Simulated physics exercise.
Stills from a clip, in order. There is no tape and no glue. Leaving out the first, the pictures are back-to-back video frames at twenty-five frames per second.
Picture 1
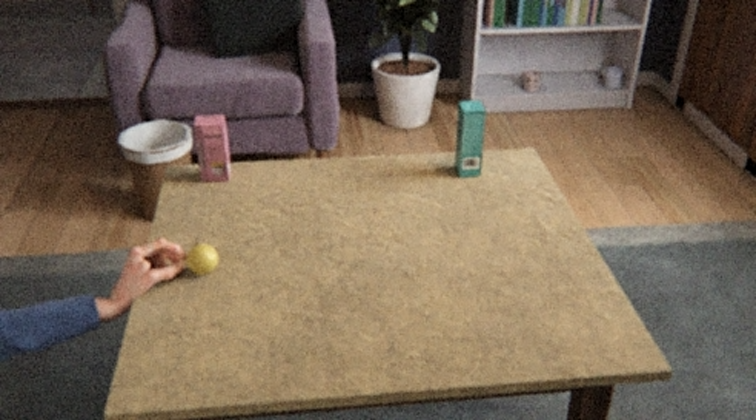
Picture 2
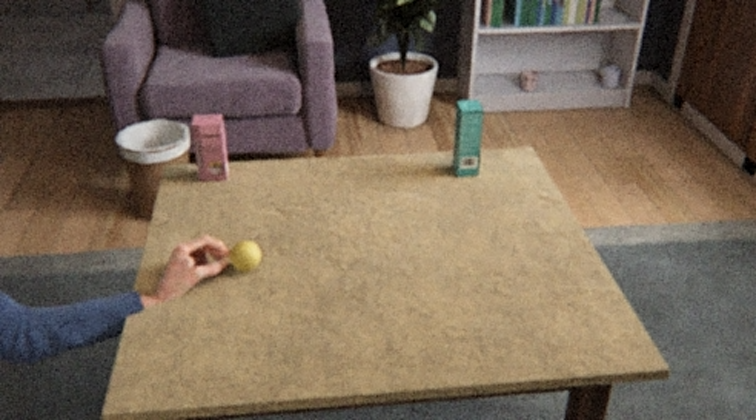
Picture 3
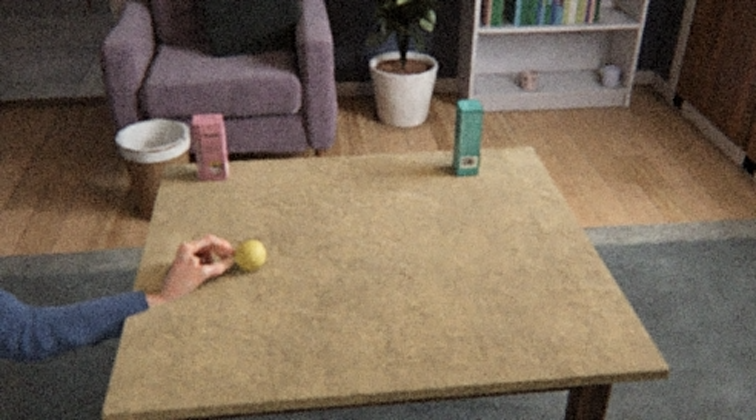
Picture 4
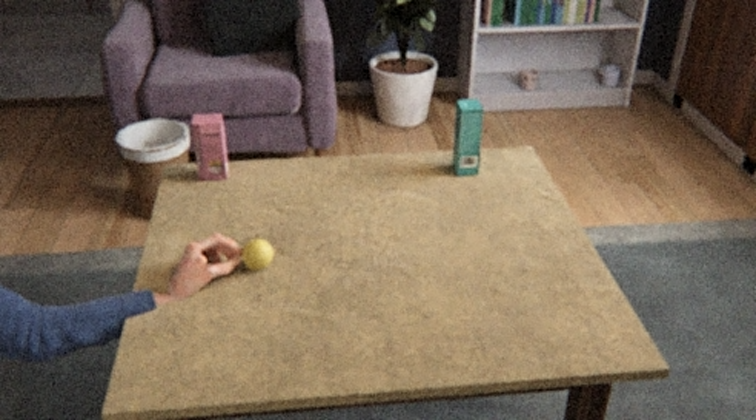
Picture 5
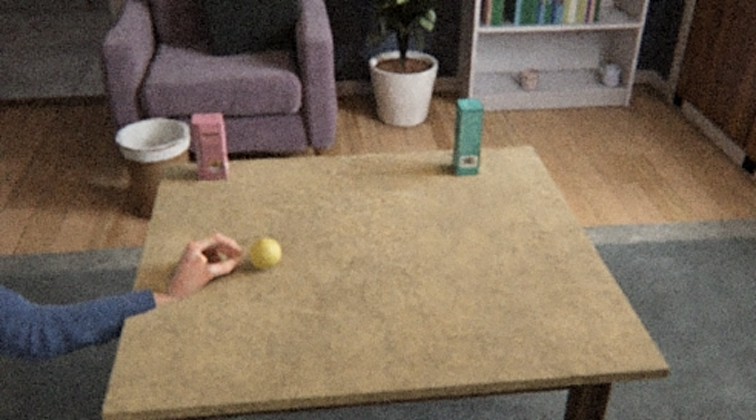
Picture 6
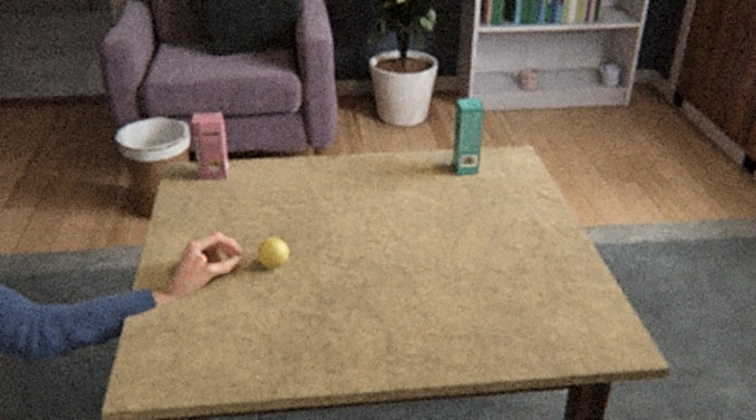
The footage shows a hand at the left of a table moving a small yellow lemon to the right, then staying still as the lemon shifts slightly farther right, away from the fingers, while two cartons stand behind.
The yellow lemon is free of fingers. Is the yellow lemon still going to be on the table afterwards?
Yes, it does not clear the edge.
Then, 0.10 s on from there, yellow lemon shifted about its own width near (290, 252).
Then, 0.20 s on from there, yellow lemon shifted about its own width near (305, 251).
Then, 0.40 s on from there, yellow lemon shifted well along near (328, 249).
Then, 0.60 s on from there, yellow lemon shifted well along near (342, 249).
In the end, moved from the start, yellow lemon. At the end, from the last picture's camera, yellow lemon near (347, 248).
